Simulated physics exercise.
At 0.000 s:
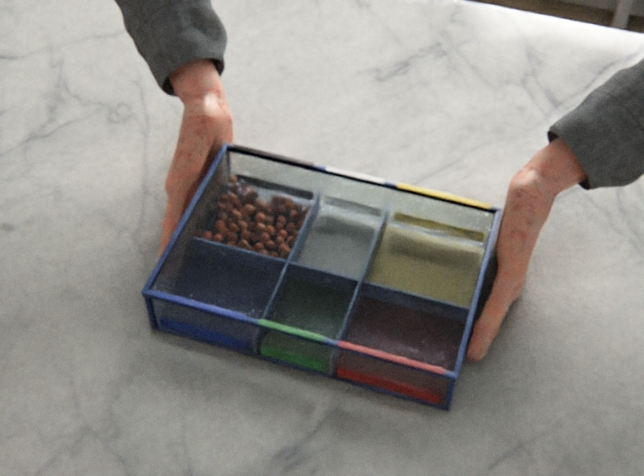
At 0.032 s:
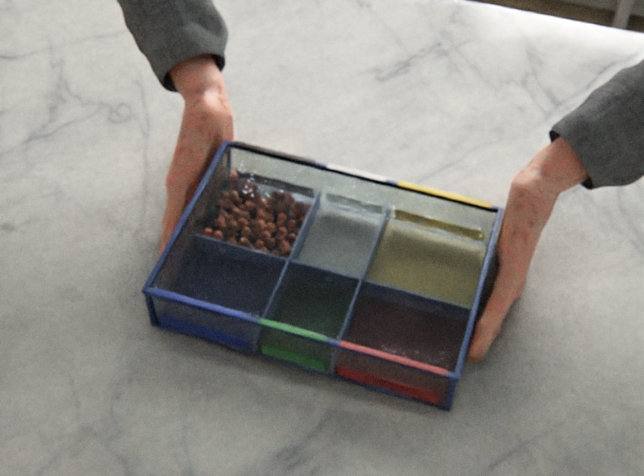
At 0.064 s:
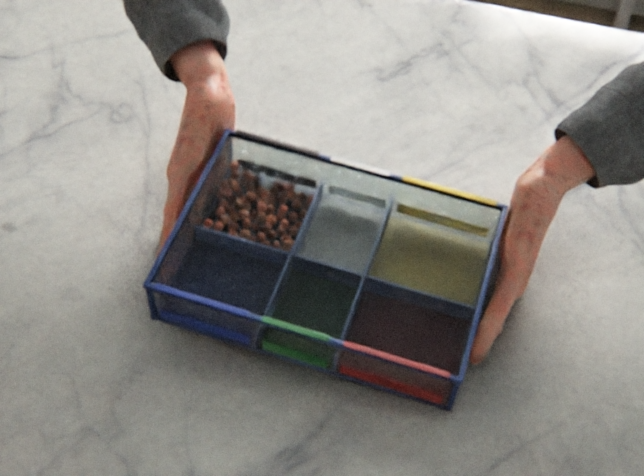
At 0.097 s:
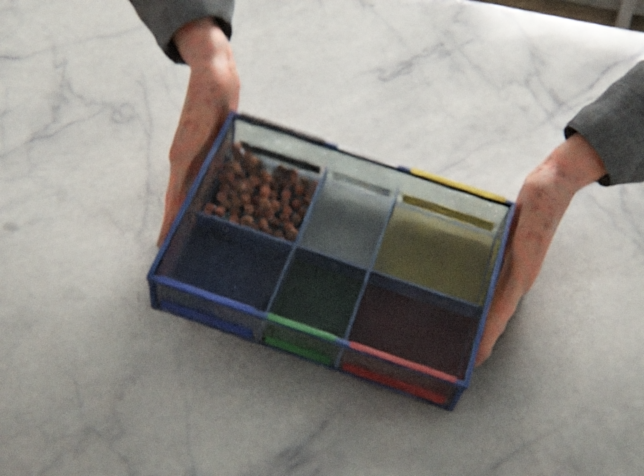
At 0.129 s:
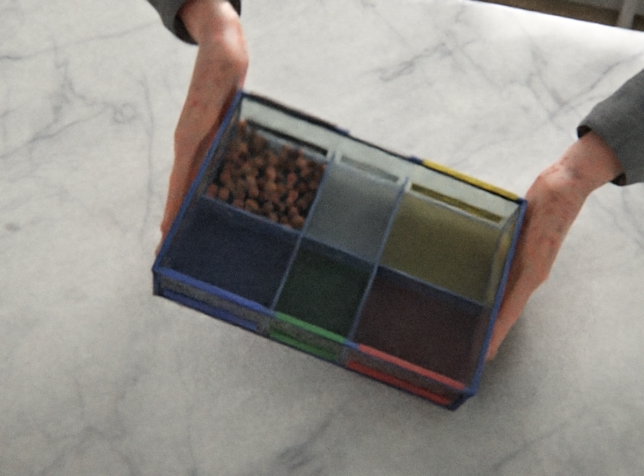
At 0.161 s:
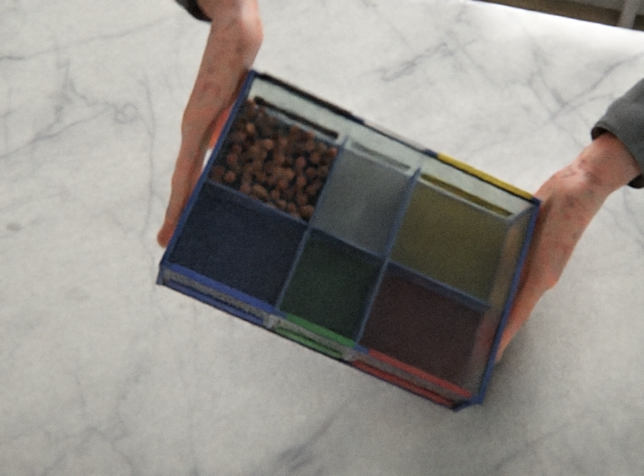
On a marble surface, two hands tilting a clear-lidded, six-compartment box toward its right front corner, brown pellets staying grouped back left.
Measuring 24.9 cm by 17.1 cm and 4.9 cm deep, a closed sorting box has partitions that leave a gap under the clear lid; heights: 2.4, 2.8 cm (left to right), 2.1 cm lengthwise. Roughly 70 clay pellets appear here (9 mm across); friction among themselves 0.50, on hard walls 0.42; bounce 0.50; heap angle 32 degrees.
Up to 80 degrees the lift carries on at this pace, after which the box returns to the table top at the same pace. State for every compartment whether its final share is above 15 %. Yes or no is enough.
Red, yes; blue, no; green, yes; yellow, no; white, no; black, no.
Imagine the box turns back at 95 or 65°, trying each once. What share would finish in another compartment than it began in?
Close to 100 in a hundred first, and 85 in a hundred second.
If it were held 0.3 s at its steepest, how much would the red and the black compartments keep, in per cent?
Red keeps 65% and black keeps 10%.
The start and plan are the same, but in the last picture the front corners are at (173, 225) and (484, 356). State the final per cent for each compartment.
So it works out as red at 0 percent, blue at 0 percent, green at 0 percent, yellow at 25 percent, white at 40 percent and black at 35 percent.
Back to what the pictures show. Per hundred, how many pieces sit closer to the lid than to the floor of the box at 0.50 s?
Something like 90 percent of the pieces.
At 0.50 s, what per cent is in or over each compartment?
Shares - red: 0; blue: 15; green: 20; yellow: 0; white: 30; black: 40.
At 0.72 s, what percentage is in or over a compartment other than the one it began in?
Share: Approx. 95 %.
Then, at 0.50 s, tilt 78 degrees; blue 15 %, green 20 %, white 30 %, black 40 %.
After 0.72 s, tilt 31 degrees; red 55 %, green 45 %, black 5 %.
After 1.06 s, tilt 0 degrees; red 55 %, green 45 %, black 5 %.
By 1.4 s all is still; red 55 %, blue 0 %, green 45 %, yellow 0 %, white 0 %, black 5 %.
